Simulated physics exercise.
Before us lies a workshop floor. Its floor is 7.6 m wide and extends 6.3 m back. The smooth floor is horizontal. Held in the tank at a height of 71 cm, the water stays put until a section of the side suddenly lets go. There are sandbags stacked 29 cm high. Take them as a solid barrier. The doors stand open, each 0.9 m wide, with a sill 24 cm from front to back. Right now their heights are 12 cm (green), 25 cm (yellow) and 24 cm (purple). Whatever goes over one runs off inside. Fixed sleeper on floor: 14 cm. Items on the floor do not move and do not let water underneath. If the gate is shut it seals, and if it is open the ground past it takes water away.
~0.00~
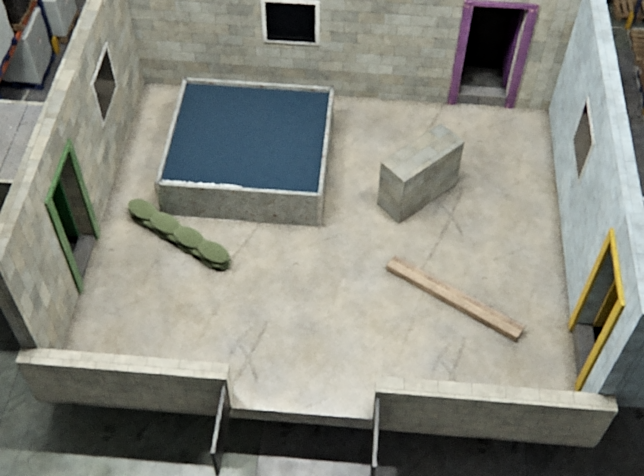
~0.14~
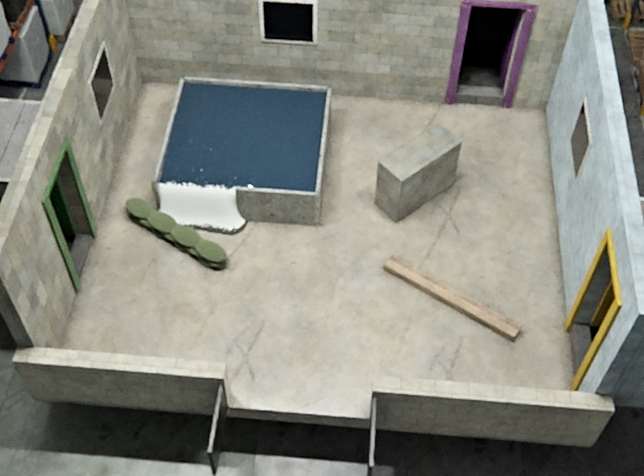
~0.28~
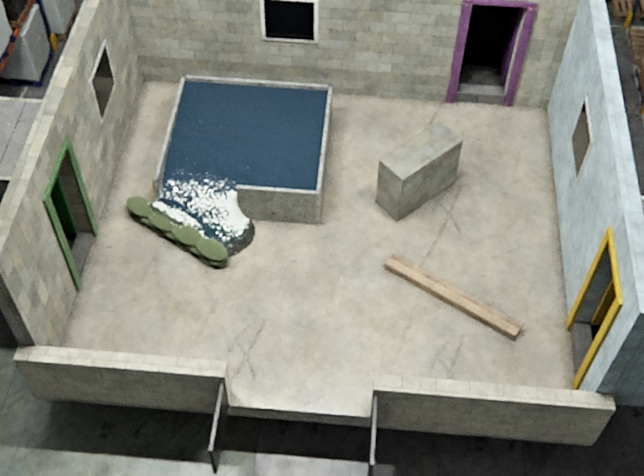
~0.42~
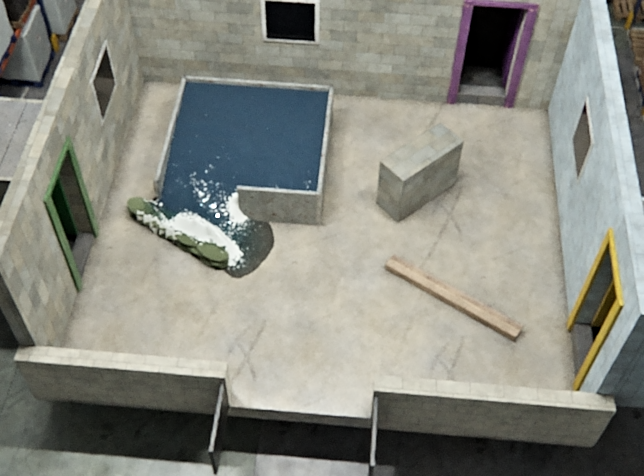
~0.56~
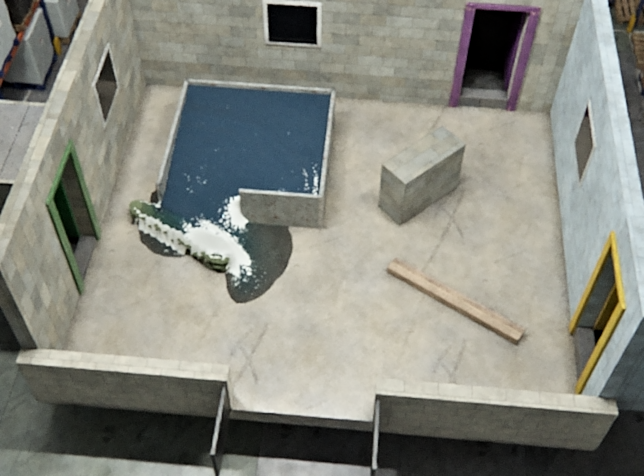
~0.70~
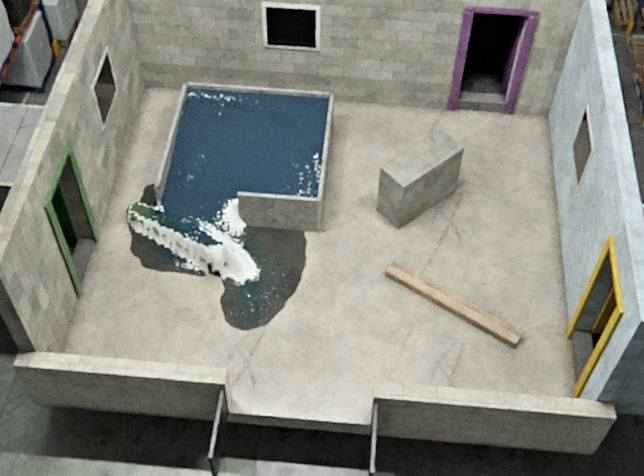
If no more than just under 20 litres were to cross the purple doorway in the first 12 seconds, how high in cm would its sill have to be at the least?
It would need to be about 9 cm high.
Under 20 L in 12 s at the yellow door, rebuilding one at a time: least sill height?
Yellow: Roughly 14.5 cm.
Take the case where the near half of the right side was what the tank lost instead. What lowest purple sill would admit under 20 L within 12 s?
I'd say close to 18 cm.
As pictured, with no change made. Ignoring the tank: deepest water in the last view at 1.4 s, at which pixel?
(176, 232).
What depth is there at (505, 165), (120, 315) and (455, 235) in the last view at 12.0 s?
Approx. 9 / 4 / 8 cm.
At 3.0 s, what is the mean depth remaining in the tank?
Around 42 cm deep on average.
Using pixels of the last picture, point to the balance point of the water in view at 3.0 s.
The water is centred near (254, 217).
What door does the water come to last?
The purple one.
After 1.4 s water covers 35 % of the floor, deepest (63 cm) near (176, 232); it has not reached the purple door.
After 3.0 s water covers 65 % of the floor, deepest (42 cm) near (176, 232); it has not reached the purple door.
After 12.0 s water covers 95 % of the floor, deepest (19 cm) near (176, 232); 11 cm at the purple door, 0 litres in over its 24 cm sill.
At the purple door as built, the water arrived by 6.4 s and peaked near 13 cm at 9.2 s.
With a sill of 7.5 cm, 40 litres would have come in within the 12 s; with 10.5 cm, 6 litres. So under 20 litres takes about 9 cm.
